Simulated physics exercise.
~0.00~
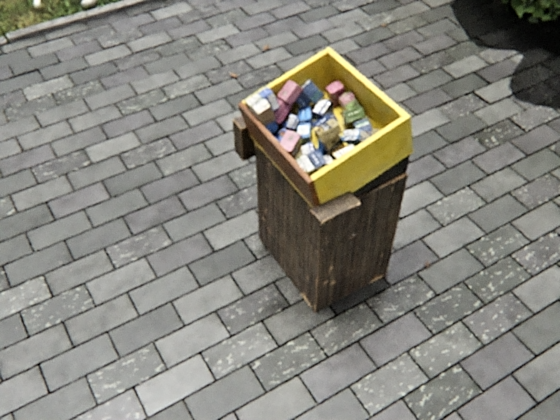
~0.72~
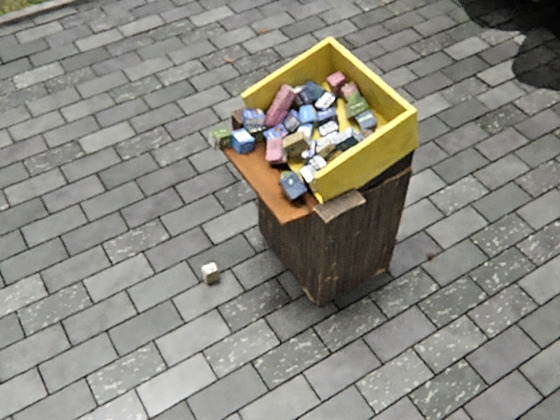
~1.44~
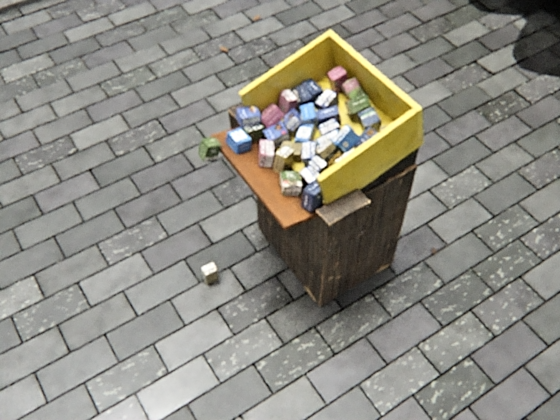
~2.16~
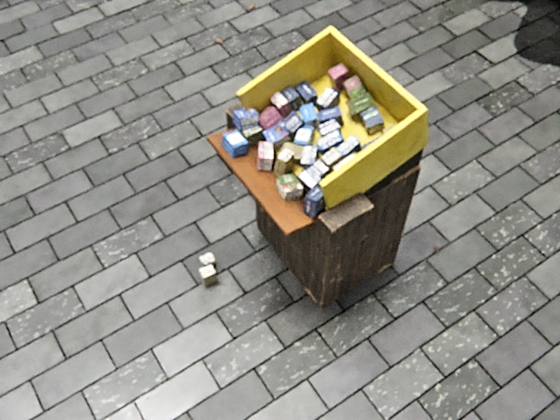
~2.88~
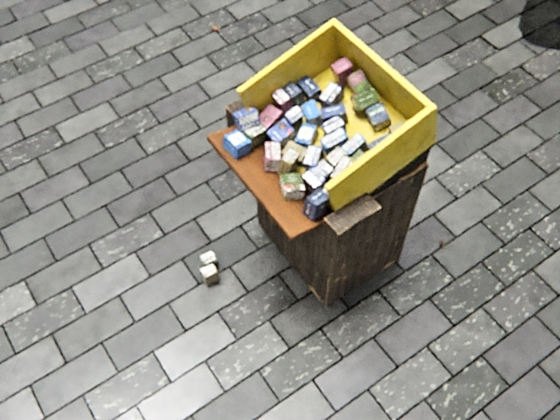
On a grey brick-paved ground seen from above at an angle, a yellow open-topped bin sits tilted on a dark wooden stand, filled with small cartons in blue, pink, white, green and yellow. Its front flap, brown on the inner face, swings down toward the lower left, and the cartons slide and spread onto it. One pale carton drops to the paving, while a green one hangs at the flap's left edge. That green one then falls too, and the rest shift slightly and settle. At the end, two cartons lie together on the bricks, and most remain in the bin and on the flap.
